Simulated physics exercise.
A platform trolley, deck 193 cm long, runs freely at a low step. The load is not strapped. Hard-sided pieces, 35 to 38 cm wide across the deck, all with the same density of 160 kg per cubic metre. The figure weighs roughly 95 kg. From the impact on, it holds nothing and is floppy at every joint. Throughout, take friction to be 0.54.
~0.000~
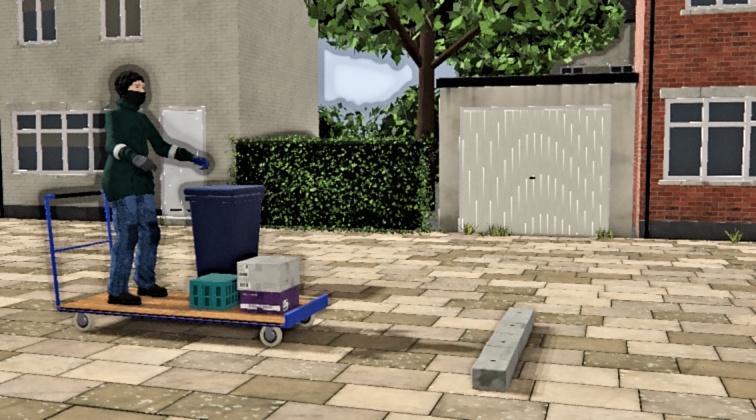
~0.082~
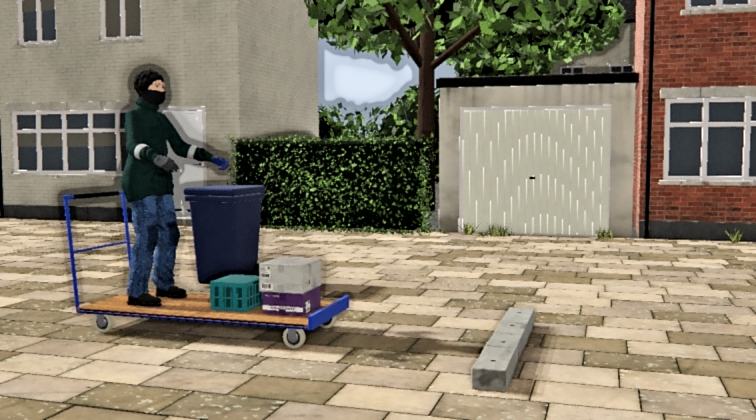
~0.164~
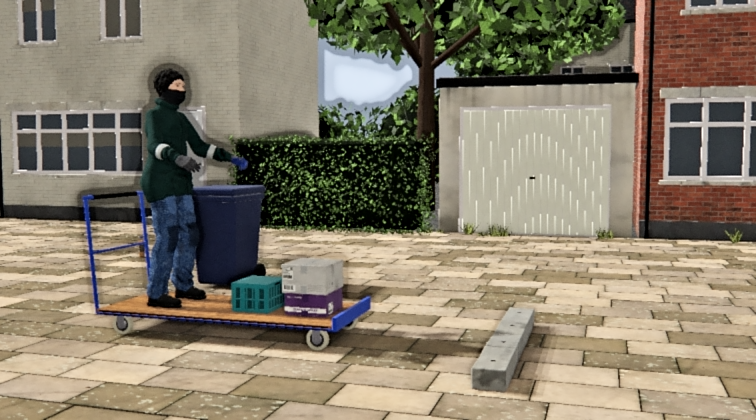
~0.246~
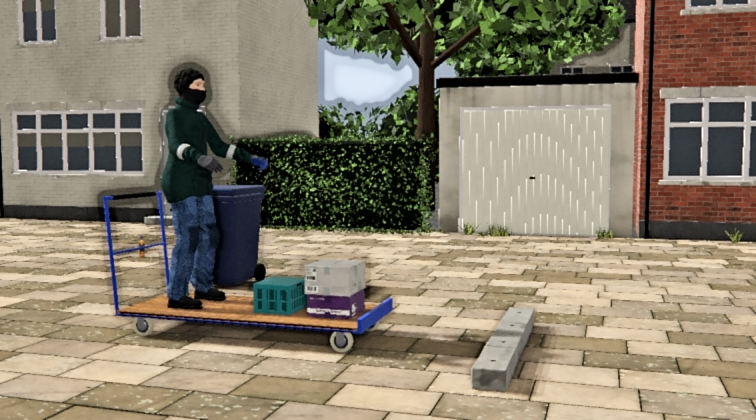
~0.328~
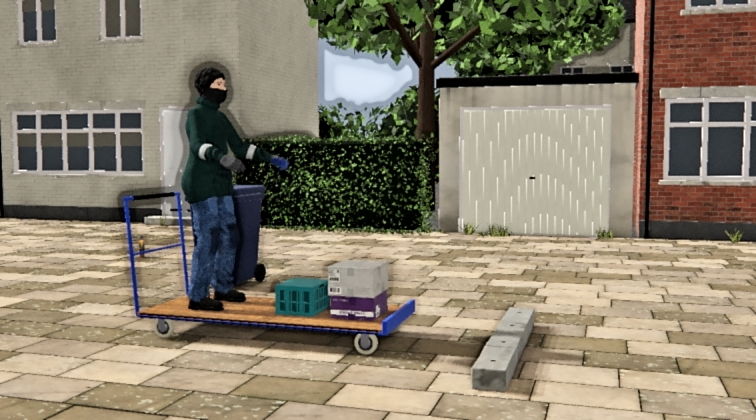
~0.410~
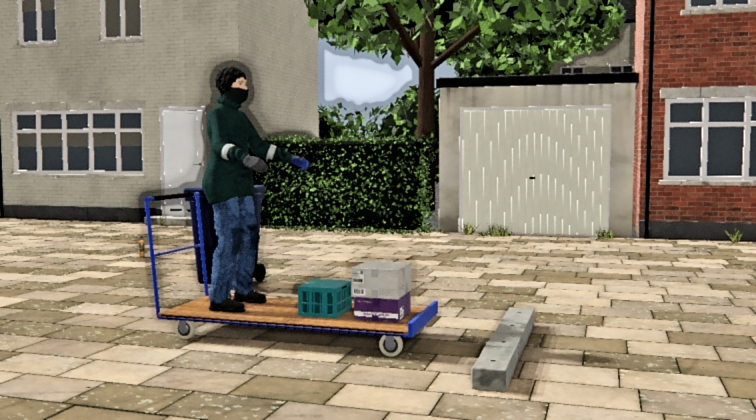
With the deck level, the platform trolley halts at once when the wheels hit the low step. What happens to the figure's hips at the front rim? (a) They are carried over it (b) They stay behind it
b, they stay behind it.
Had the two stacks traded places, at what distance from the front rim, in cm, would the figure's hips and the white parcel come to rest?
In that case the hips end 80 cm behind the front rim and the white one 50 cm behind it.
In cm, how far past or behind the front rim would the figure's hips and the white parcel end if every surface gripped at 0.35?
In that case hips come to rest 30 cm behind and white 70 cm past the front rim.
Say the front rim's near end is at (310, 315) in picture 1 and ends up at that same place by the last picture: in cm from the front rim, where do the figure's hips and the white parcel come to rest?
I'd say the hips settle 50 behind while white goes 40 past.
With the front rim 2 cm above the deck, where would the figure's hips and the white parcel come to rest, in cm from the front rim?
In that setup the hips stop 20 cm short of the front rim, while the white item goes 50 cm past.
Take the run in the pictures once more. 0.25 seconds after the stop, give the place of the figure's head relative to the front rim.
Roughly 100 cm behind the front rim.
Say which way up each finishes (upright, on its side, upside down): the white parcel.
The white one ends resting sideways.
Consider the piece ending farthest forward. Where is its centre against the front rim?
Past the rim by around 50 cm.
Impact comes at 0.67 s.
After 0.92 s the figure's hips are 101 cm behind the rim, near (368, 219) in the last picture's view.
After 1.22 s the figure's hips are 55 cm behind the rim, near (430, 260) in the last picture's view.
After 1.67 s the figure's hips are 20 cm behind the rim, near (478, 280) in the last picture's view.
At rest, 3.3 s, past the rim, white parcel; behind it, purple parcel, teal crate and the figure's hips.
